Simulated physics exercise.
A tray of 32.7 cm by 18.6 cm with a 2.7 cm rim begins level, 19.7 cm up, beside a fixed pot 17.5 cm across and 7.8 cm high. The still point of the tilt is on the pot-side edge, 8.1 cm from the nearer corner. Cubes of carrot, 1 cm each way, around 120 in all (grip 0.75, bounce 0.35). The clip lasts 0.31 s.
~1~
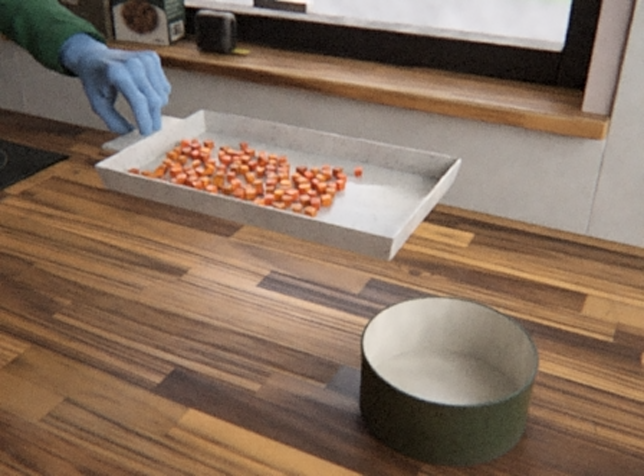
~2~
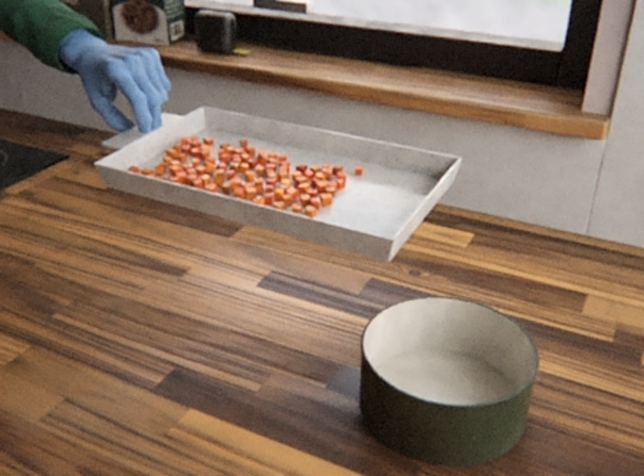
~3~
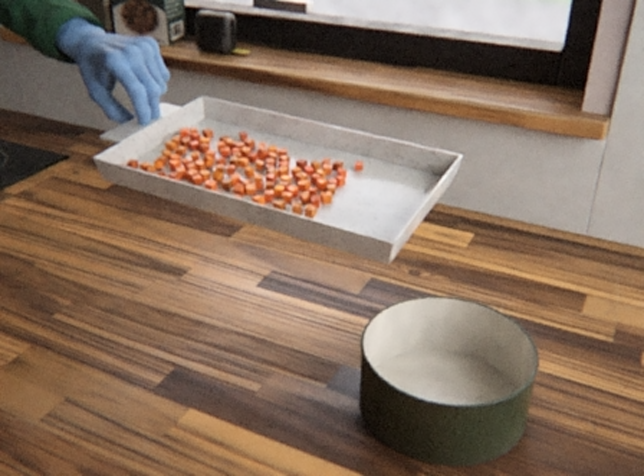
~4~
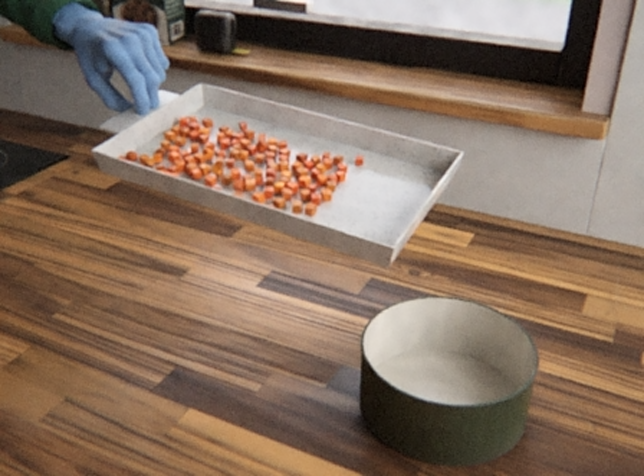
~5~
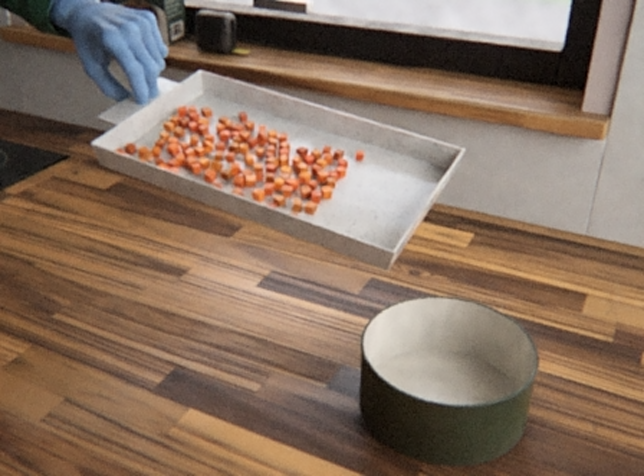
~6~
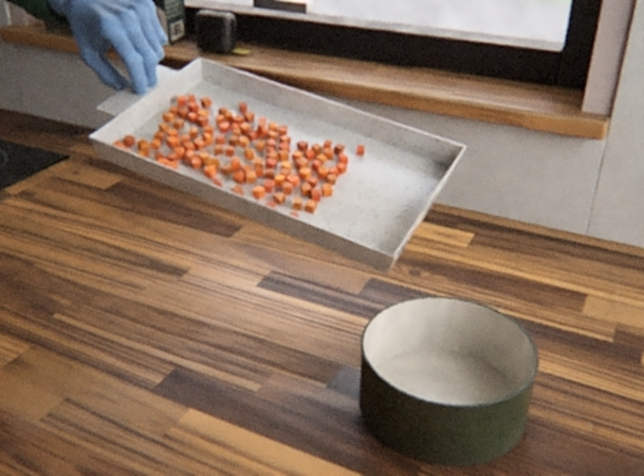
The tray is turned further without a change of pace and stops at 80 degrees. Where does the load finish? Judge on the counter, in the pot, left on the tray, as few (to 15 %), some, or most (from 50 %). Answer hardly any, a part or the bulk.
Counter a part, pot a part, tray a part.
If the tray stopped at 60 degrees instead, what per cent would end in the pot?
It would be near 10 per cent.
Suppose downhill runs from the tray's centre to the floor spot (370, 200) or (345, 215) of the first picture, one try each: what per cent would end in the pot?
About 20 and 35 per cent.
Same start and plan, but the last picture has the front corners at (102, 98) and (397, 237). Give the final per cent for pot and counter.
Pot 20, counter 15.
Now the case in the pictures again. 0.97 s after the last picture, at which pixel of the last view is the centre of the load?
Around (334, 236).
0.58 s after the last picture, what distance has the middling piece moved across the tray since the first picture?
About 7 cm.
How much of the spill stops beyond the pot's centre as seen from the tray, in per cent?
Roughly 30 per cent.
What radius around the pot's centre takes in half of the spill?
About 14 cm.
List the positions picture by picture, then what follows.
The first picture shows tray tilt 0 degrees, front corners at (102, 164) and (390, 234); middle of the pieces at (250, 178); pot at (449, 345).
The second picture shows tray tilt 1 degrees, front corners at (101, 162) and (390, 235); middle of the pieces at (250, 177).
The third picture shows tray tilt 3 degrees, front corners at (100, 157) and (390, 239), lowest corner right front; middle of the pieces at (250, 172).
The fourth picture shows tray tilt 7 degrees, front corners at (99, 149) and (391, 243), lowest corner right front; middle of the pieces at (249, 166).
The fifth picture shows tray tilt 10 degrees, front corners at (98, 142) and (391, 247), lowest corner right front; middle of the pieces at (249, 160).
The sixth picture shows tray tilt 13 degrees, front corners at (96, 136) and (391, 251), lowest corner right front; middle of the pieces at (249, 154); pot at (449, 345).
Then, 0.58 s after the last picture, tilt 45 degrees; the tray holds 100 %, the pot 0 %.
Then, 0.97 s after the last picture, tilt 66 degrees; the tray holds 95 %, the pot 0 %.
Then, 1.44 s after the last picture, tilt 80 degrees; the tray holds 60 %, the pot 15 %.
In the end, counter 40 %, pot 30 %, tray 30 %.
